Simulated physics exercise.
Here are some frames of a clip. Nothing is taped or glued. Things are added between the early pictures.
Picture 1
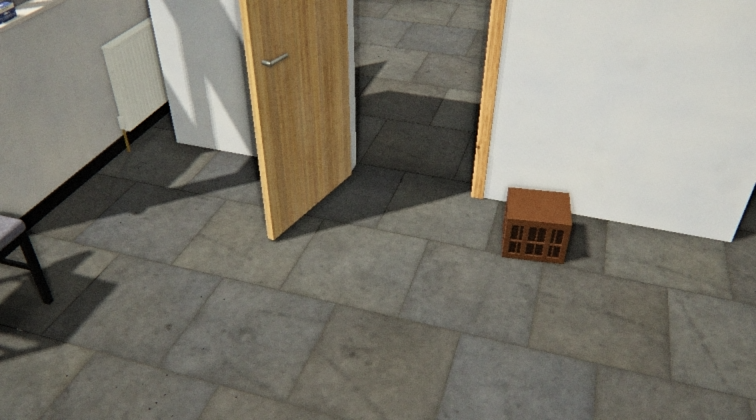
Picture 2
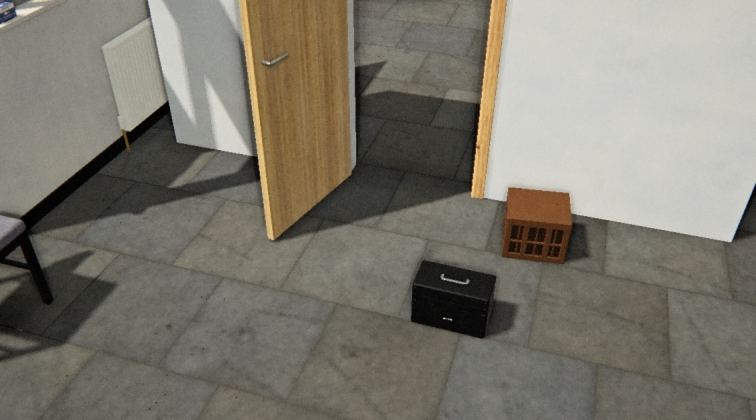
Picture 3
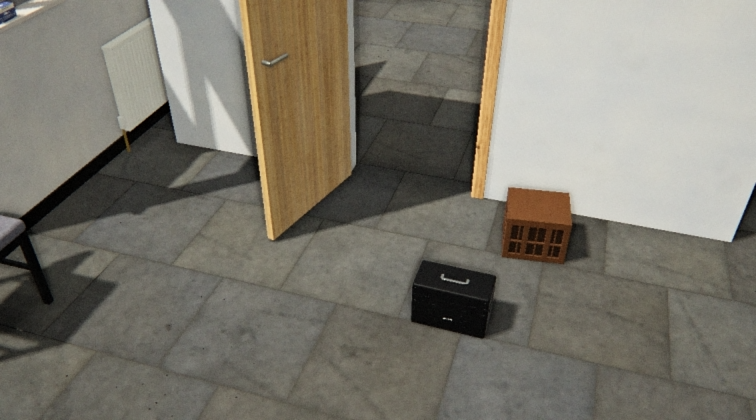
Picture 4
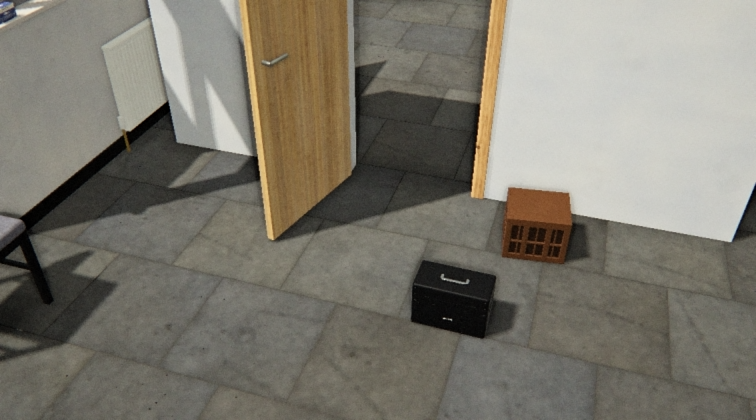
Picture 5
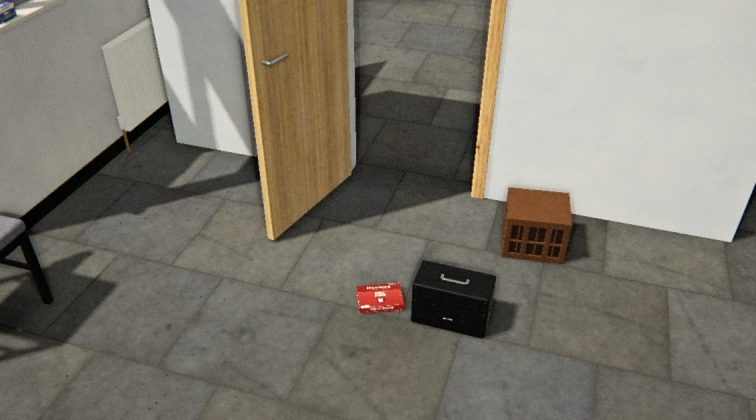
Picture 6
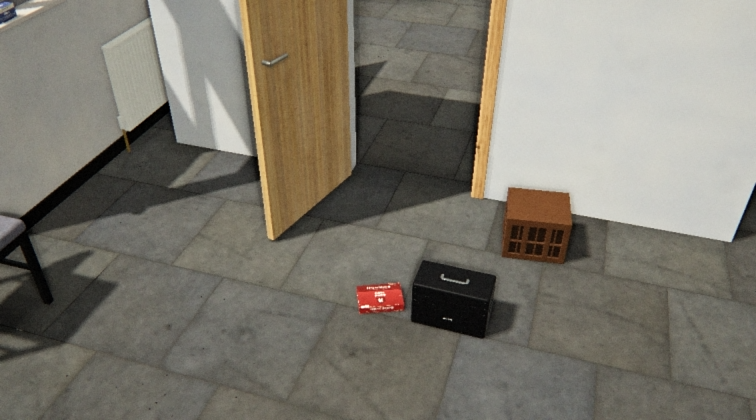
A wooden door stands open and still as a black toolbox, then a red packet, appears.
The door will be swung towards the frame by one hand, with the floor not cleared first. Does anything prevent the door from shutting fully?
No, I'd say the door gets there this time.
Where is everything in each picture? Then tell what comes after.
The first picture shows door wide open and still.
The second picture shows door wide open and still; black toolbox (453, 299); brown crate (536, 225).
The third picture shows door wide open and still; black toolbox (453, 299); brown crate (536, 225).
The fourth picture shows door wide open and still; black toolbox (453, 299); brown crate (536, 225).
The fifth picture shows door wide open and still; black toolbox (453, 299); brown crate (536, 225).
The sixth picture shows door wide open and still; red packet (380, 298); black toolbox (453, 299).
Then, 1.00 s past the last view, door at 72°.
Then, 1.60 s past the last view, door at 35°.
Finally, door at 0°; all 3 still in place. Final places as the last picture's camera would see them, red packet near (380, 298).
